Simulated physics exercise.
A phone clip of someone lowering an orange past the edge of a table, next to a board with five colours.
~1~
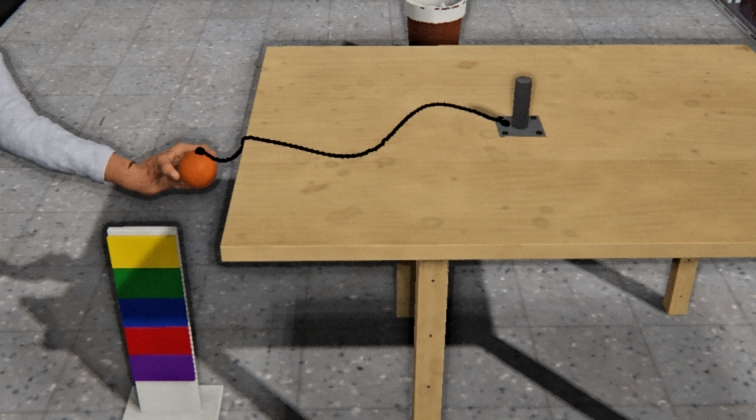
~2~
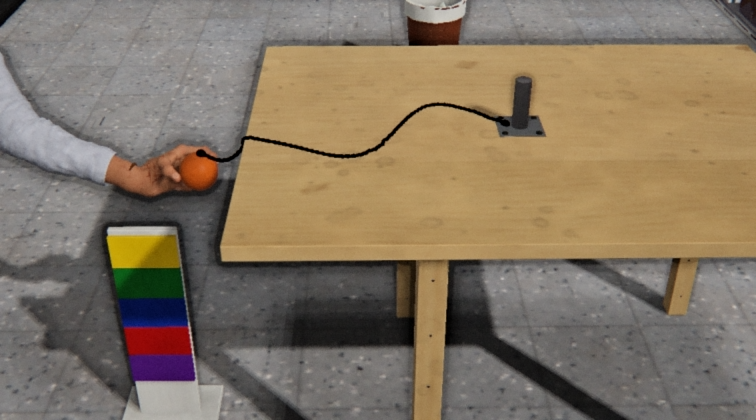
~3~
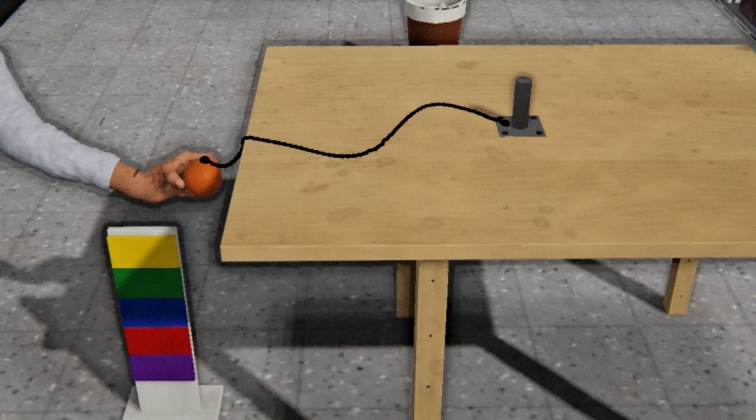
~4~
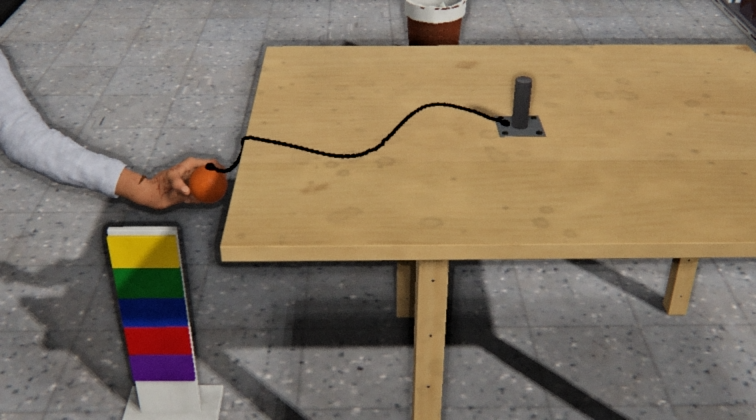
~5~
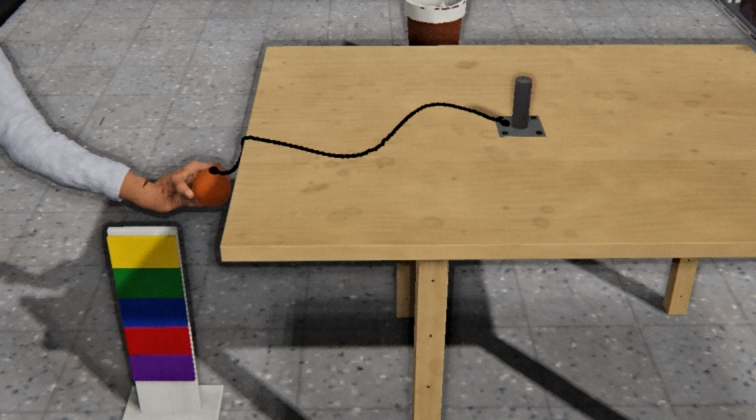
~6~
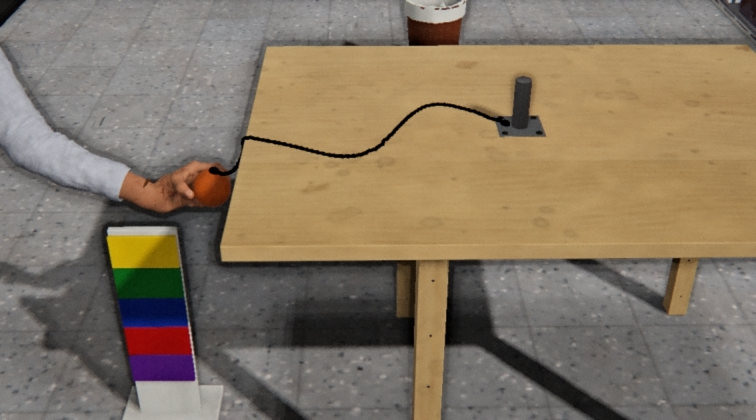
A hand holding an orange ball on a black cord moves slightly down and right.
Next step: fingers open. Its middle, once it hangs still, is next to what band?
Next to the green one.
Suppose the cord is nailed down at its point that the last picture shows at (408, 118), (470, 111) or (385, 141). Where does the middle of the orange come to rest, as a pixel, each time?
In order of the tries: About (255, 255), then (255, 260), then (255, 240).
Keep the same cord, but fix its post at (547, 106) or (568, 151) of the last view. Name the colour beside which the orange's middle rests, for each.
First try: Yellow; second try: Yellow.
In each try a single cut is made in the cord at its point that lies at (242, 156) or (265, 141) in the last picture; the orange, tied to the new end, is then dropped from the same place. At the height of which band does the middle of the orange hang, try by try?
In order, the results are yellow and higher than all five.
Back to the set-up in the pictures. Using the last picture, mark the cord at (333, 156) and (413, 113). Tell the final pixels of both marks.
They go to (253, 133) and to (388, 129).
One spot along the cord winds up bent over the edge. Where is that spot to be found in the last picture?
The bit in question sits close to (327, 155).
A little later, orange near (258, 264); level with yellow.
Next, orange near (243, 276); level with green.
When it is over, orange near (251, 278); level with green. The green one.
